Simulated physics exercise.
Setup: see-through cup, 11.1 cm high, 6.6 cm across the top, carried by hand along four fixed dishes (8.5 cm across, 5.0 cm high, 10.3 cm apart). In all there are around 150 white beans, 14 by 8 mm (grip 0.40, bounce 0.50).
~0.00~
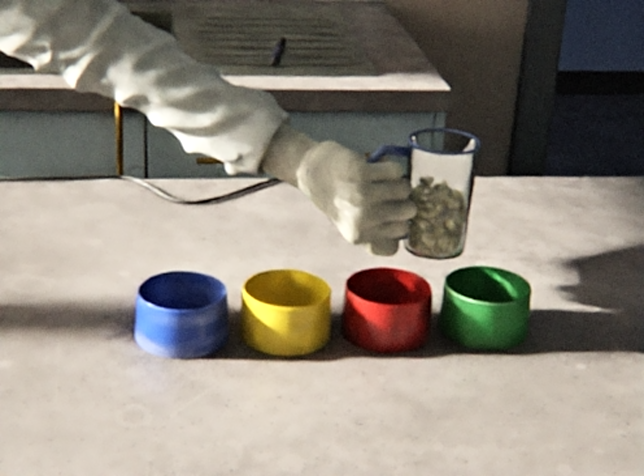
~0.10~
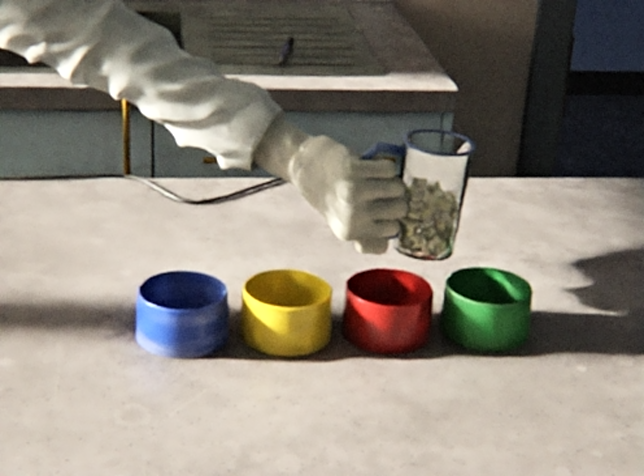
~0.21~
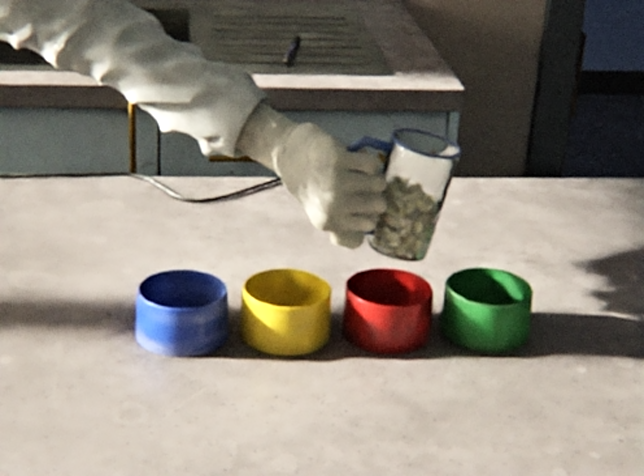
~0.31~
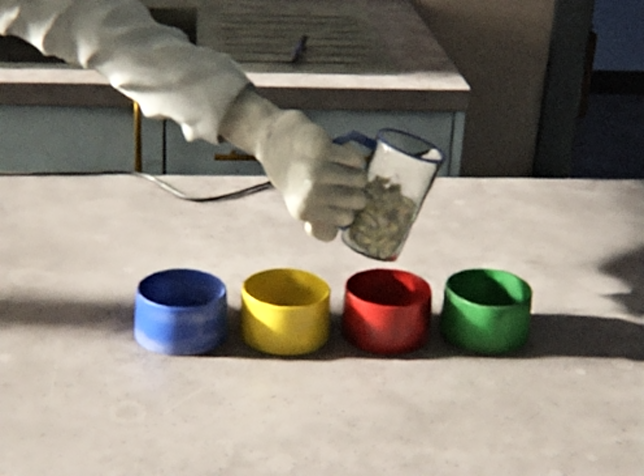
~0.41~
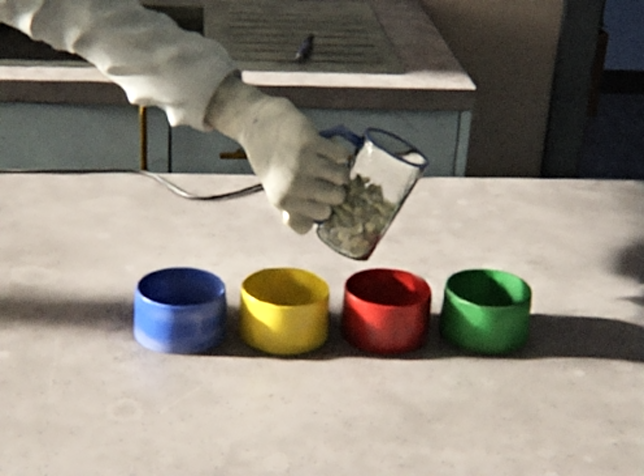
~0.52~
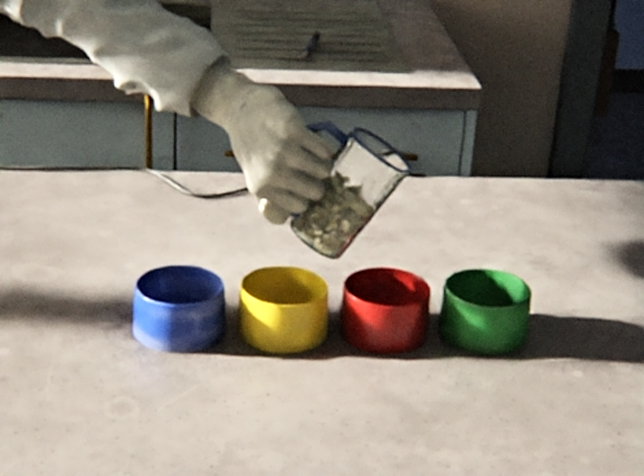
The clip opens with a gloved hand holding a see-through cup of pale pieces upright near the green dish, above a row of blue, yellow, red and green dishes. The hand carries the cup left past the red dish while steadily tilting it to the right, the pieces still inside.
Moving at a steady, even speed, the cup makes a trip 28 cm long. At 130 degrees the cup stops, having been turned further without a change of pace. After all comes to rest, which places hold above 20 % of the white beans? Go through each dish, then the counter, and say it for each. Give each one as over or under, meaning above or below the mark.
Red dish: Under, blue dish: Over, green dish: Under, yellow dish: Under, counter: Under.
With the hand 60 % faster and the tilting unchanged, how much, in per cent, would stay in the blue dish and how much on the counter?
In that case: Blue 100, and counter 0.
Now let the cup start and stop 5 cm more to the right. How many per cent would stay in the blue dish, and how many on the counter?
Blue 0, counter 0.
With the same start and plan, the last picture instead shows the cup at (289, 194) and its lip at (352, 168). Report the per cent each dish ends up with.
Final shares - red 0 %, blue 90 %, green 0 %, yellow 0 %.
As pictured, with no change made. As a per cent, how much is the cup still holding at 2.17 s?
About 0 percent of the load.
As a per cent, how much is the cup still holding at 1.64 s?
Roughly 100 %.
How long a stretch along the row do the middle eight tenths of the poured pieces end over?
It spans about 5 centimetres along the dishes.
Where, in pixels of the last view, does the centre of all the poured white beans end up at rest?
About (188, 313).
Then, at 1.19 s, tilt 77 degrees; cup holds 100 %.
After 1.64 s, tilt 108 degrees; cup holds 100 %.
Then, at 2.17 s, tilt 130 degrees; cup holds 0 %, blue 90 %.
At rest (3.1 s), red 0 %, blue 90 %, green 0 %, yellow 0 %, counter 10 %.
